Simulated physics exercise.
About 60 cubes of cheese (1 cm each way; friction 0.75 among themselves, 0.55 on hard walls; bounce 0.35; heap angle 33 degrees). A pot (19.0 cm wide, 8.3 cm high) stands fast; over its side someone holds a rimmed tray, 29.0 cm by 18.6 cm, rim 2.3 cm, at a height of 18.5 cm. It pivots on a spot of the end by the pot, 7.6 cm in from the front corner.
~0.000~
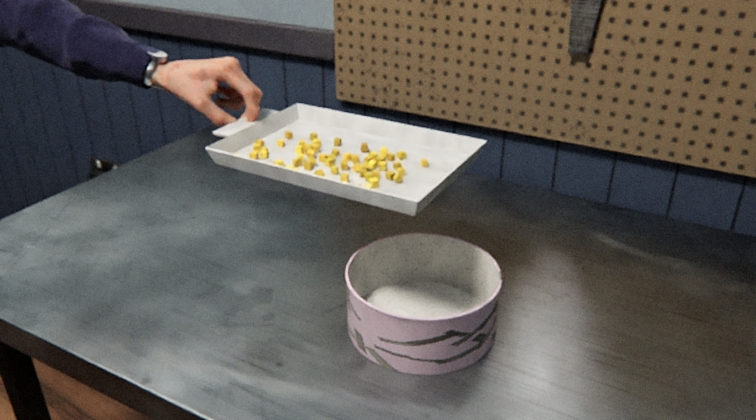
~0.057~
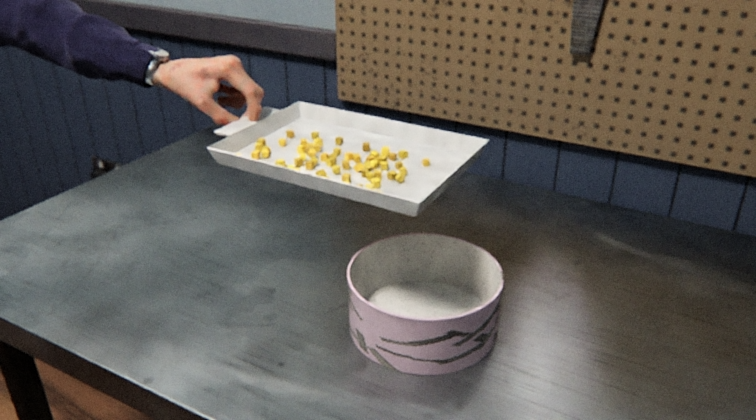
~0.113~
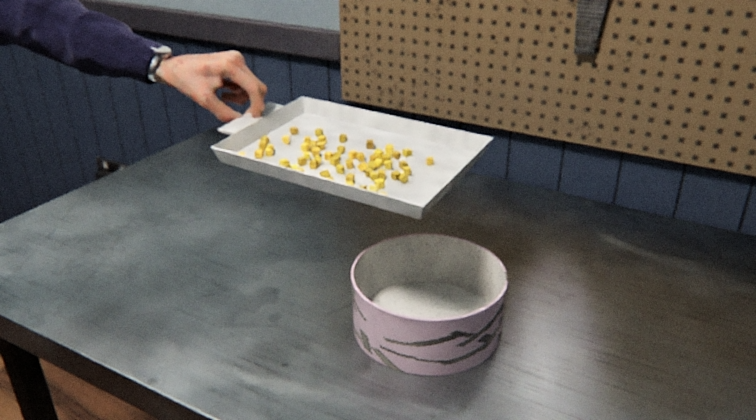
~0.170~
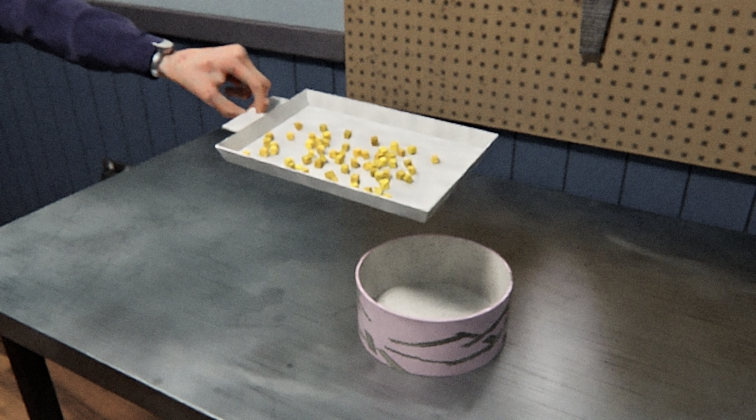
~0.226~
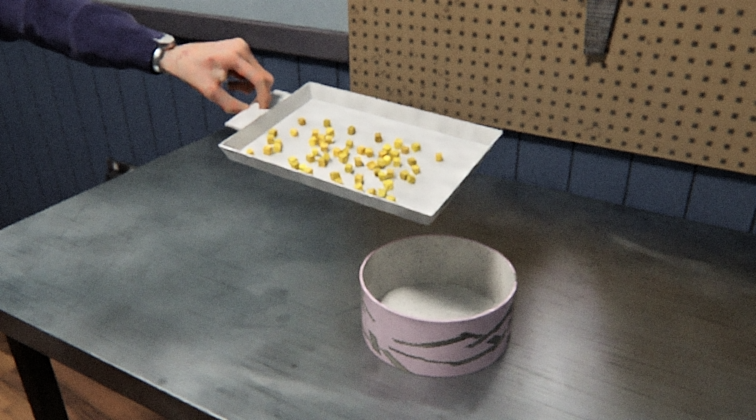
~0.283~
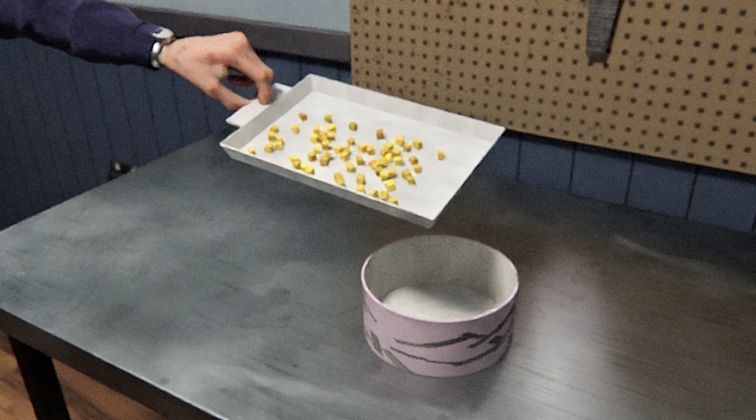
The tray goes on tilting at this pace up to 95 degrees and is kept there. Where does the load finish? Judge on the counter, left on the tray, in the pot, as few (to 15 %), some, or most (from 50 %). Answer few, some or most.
On the counter: Some; left on the tray: Few; in the pot: Most.
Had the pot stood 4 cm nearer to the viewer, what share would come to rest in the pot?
Then about 70 per cent.
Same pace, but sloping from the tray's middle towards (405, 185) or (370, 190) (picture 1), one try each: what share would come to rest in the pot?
About 85 and 95 per cent.
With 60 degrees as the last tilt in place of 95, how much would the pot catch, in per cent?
It would be near 5 per cent.
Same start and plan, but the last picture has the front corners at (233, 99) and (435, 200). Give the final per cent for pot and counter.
Pot 50, counter 45.
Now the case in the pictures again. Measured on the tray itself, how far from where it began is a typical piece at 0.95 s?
About 7 cm.
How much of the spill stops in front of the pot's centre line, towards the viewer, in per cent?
Some 100 per cent.
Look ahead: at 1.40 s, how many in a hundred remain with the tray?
Some 85 per cent of the load.
Then, at 0.95 s, tilt 51 degrees; the tray holds 100 %, the pot 0 %.
After 1.40 s, tilt 77 degrees; the tray holds 85 %, the pot 5 %.
After 1.92 s, tilt 95 degrees; the tray holds 10 %, the pot 50 %.
At rest (3.0 s), counter 40 %, tray 0 %, pot 60 %.
